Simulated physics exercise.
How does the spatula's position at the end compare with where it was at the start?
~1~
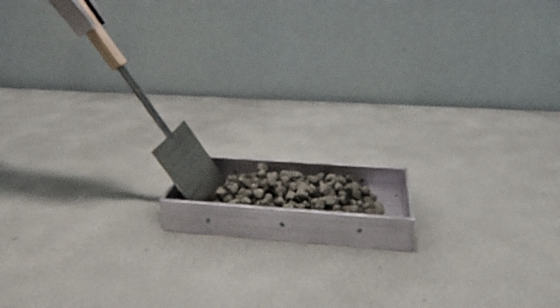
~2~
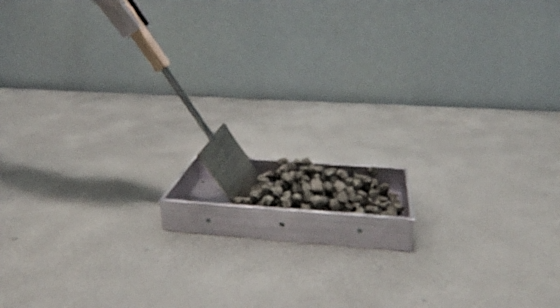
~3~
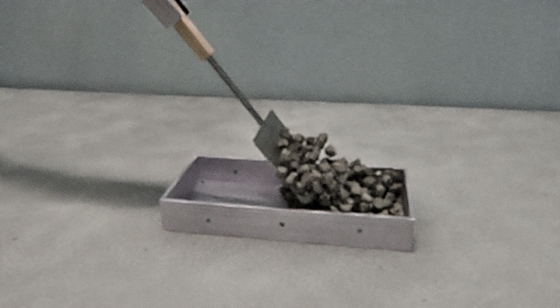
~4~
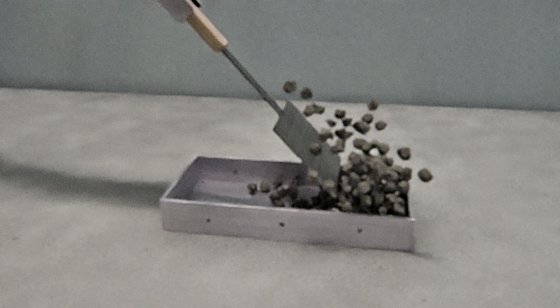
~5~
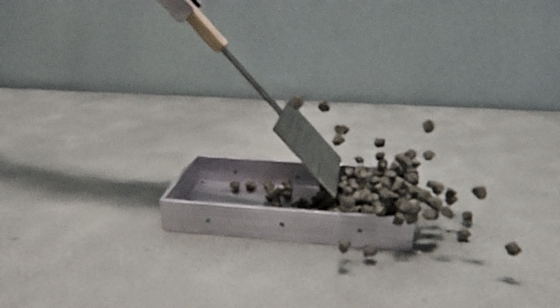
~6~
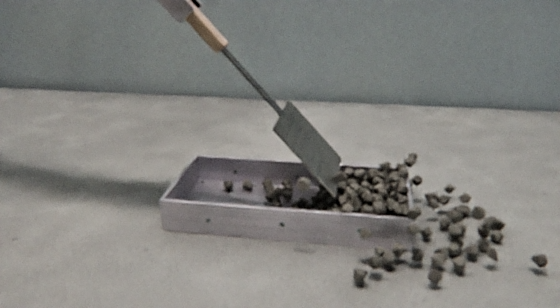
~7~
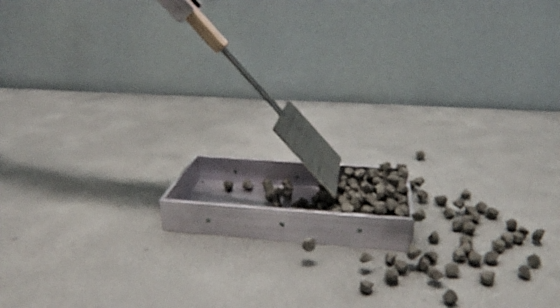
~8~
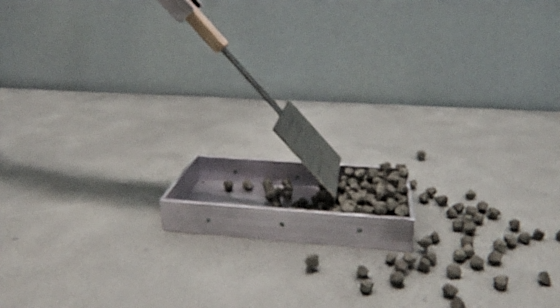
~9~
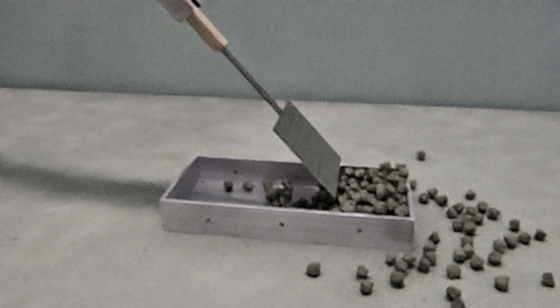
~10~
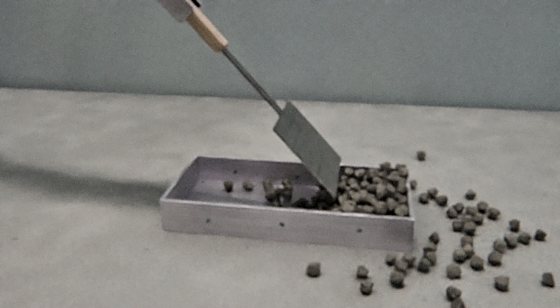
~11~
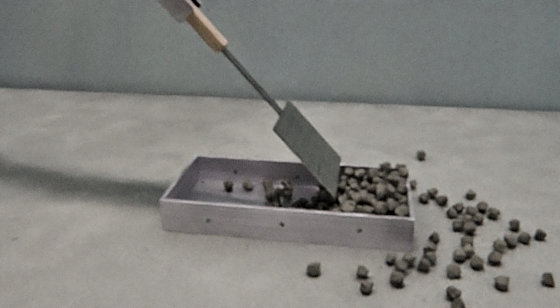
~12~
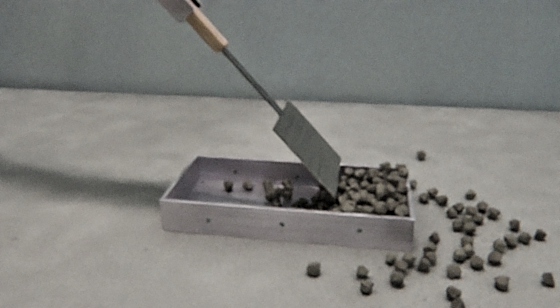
The spatula starts at the left end of the trough and ends farther to the right, against the pebbles remaining in the right part.
In a shallow trough, a robot's spatula pushes pebbles right, scattering some onto the table.
